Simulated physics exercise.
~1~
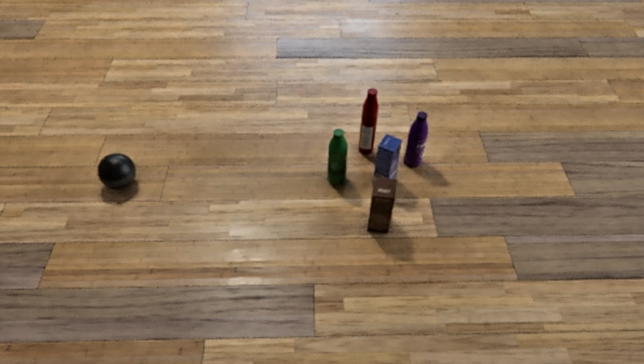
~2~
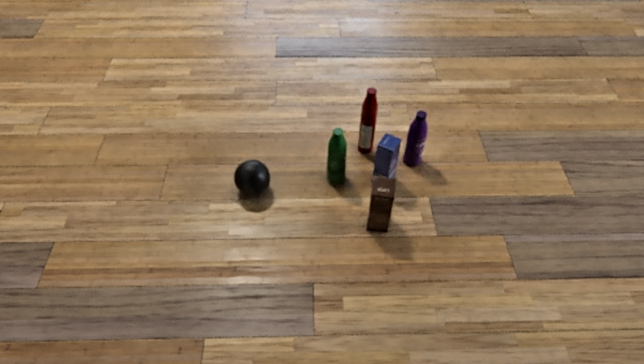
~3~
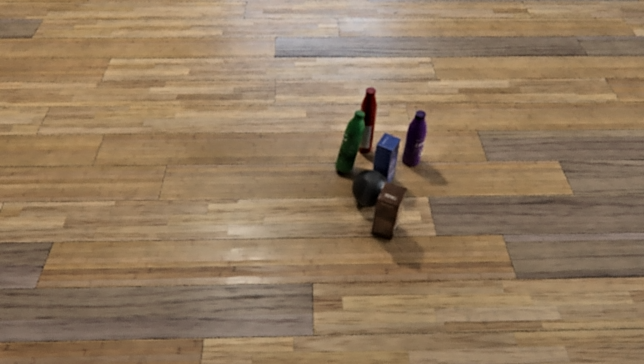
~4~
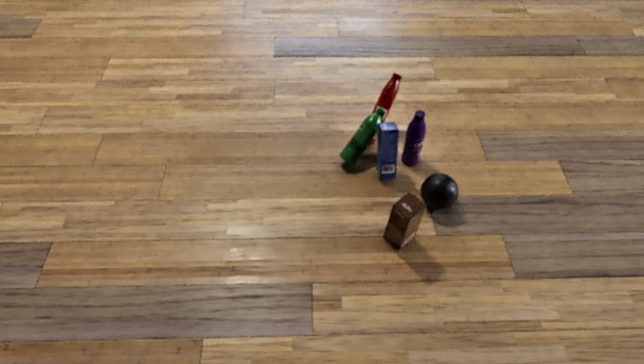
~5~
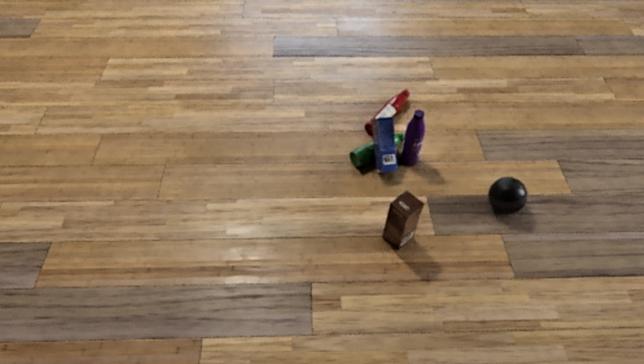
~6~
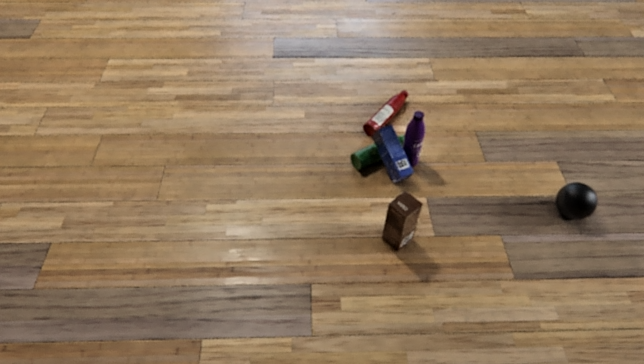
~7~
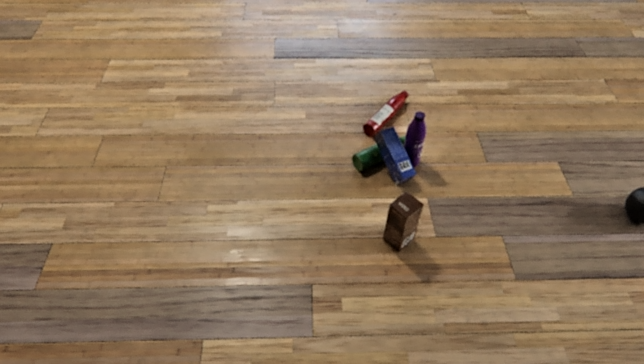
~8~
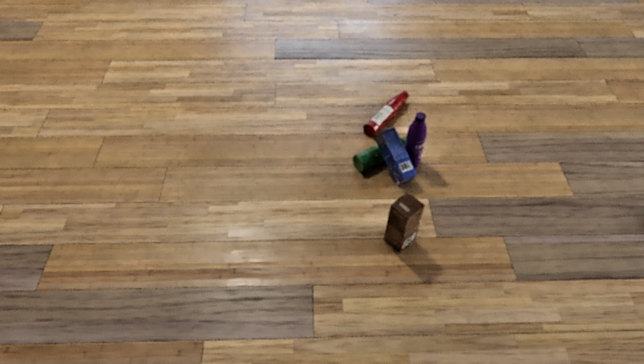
The clip shows a black ball rolling right across a wooden floor into a group of bottles and cartons, toppling the green bottle, red bottle and blue carton, nudging the brown carton, then leaving view while the brown carton and purple bottle remain upright.
